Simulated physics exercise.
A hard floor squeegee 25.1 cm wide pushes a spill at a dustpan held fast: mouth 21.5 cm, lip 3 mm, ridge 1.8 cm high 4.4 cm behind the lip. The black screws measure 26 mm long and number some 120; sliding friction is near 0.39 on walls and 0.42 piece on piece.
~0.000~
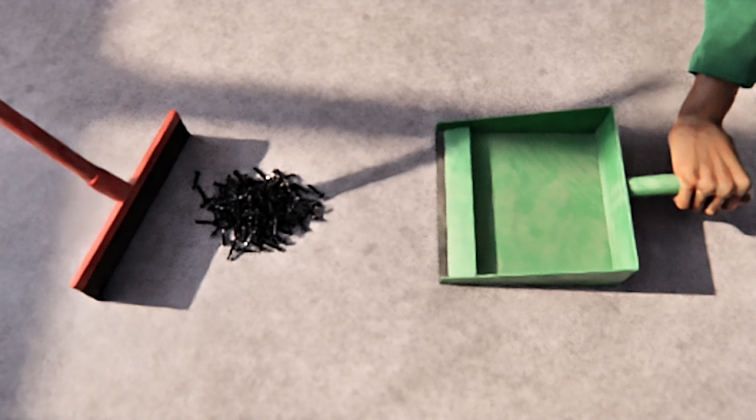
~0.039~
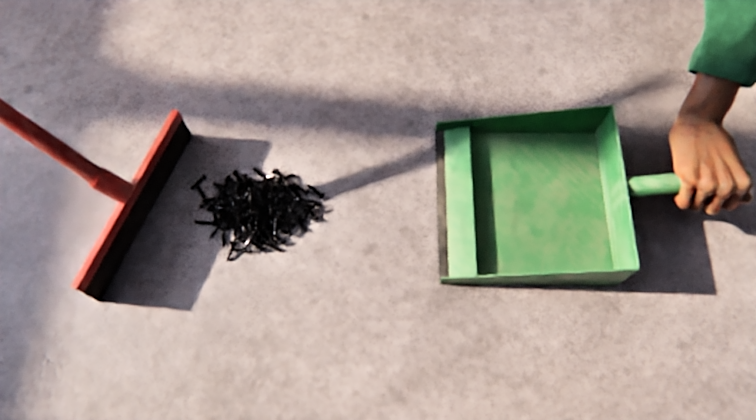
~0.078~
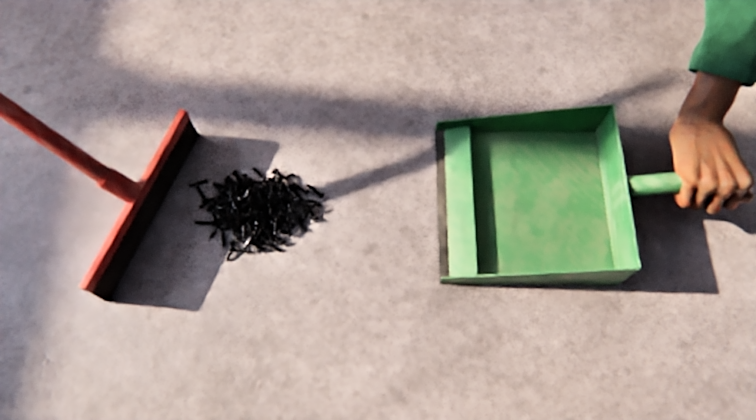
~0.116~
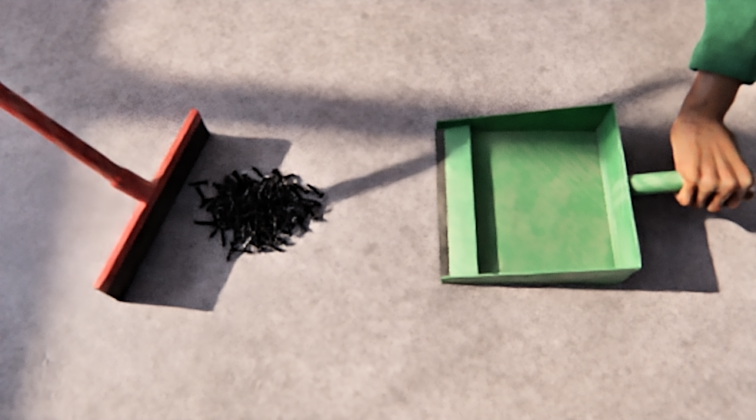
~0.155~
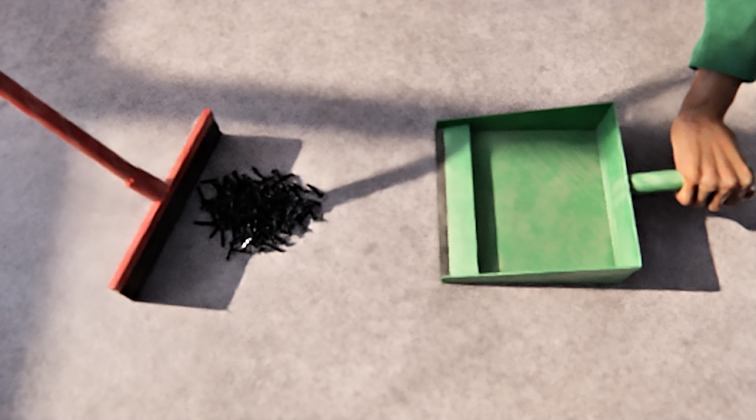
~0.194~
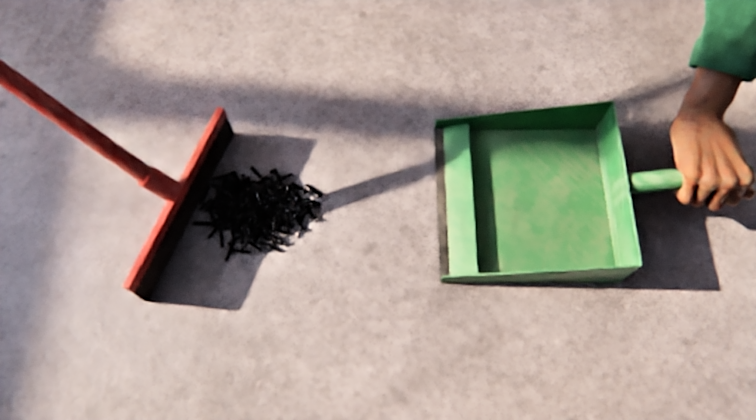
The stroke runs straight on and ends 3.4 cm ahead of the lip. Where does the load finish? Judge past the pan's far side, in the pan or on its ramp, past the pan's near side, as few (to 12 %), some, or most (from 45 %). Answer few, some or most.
Far side: Few, pan: Few, near side: Few.
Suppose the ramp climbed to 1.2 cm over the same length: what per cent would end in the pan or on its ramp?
Then about 0 per cent.
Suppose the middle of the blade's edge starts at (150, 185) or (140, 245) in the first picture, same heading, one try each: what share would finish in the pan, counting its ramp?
Some 0 and 0 per cent.
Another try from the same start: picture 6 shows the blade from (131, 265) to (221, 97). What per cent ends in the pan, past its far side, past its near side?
Pan 0, far 0, near 0.
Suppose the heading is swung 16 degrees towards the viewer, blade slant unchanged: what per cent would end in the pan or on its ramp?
It would be near 0 per cent.
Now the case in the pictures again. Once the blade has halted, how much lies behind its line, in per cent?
Roughly 0 per cent.
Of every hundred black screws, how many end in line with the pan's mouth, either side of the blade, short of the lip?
About 95 per cent.
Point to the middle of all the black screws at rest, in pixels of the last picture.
Near (402, 217).
Then, at 0.46 s, middle of the blade 20 cm from the lip; 0 % over the lip, far side 0 %, near side 0 %.
After 0.63 s, middle of the blade 12 cm from the lip; 0 % over the lip, far side 0 %, near side 0 %.
Then, at 0.93 s, middle of the blade 8 cm from the lip; 0 % over the lip, far side 0 %, near side 5 %.
In the end, at 1.2 s, far side 0 %, pan 0 %, near side 5 %, in front of the lip or behind the blade 95 %.
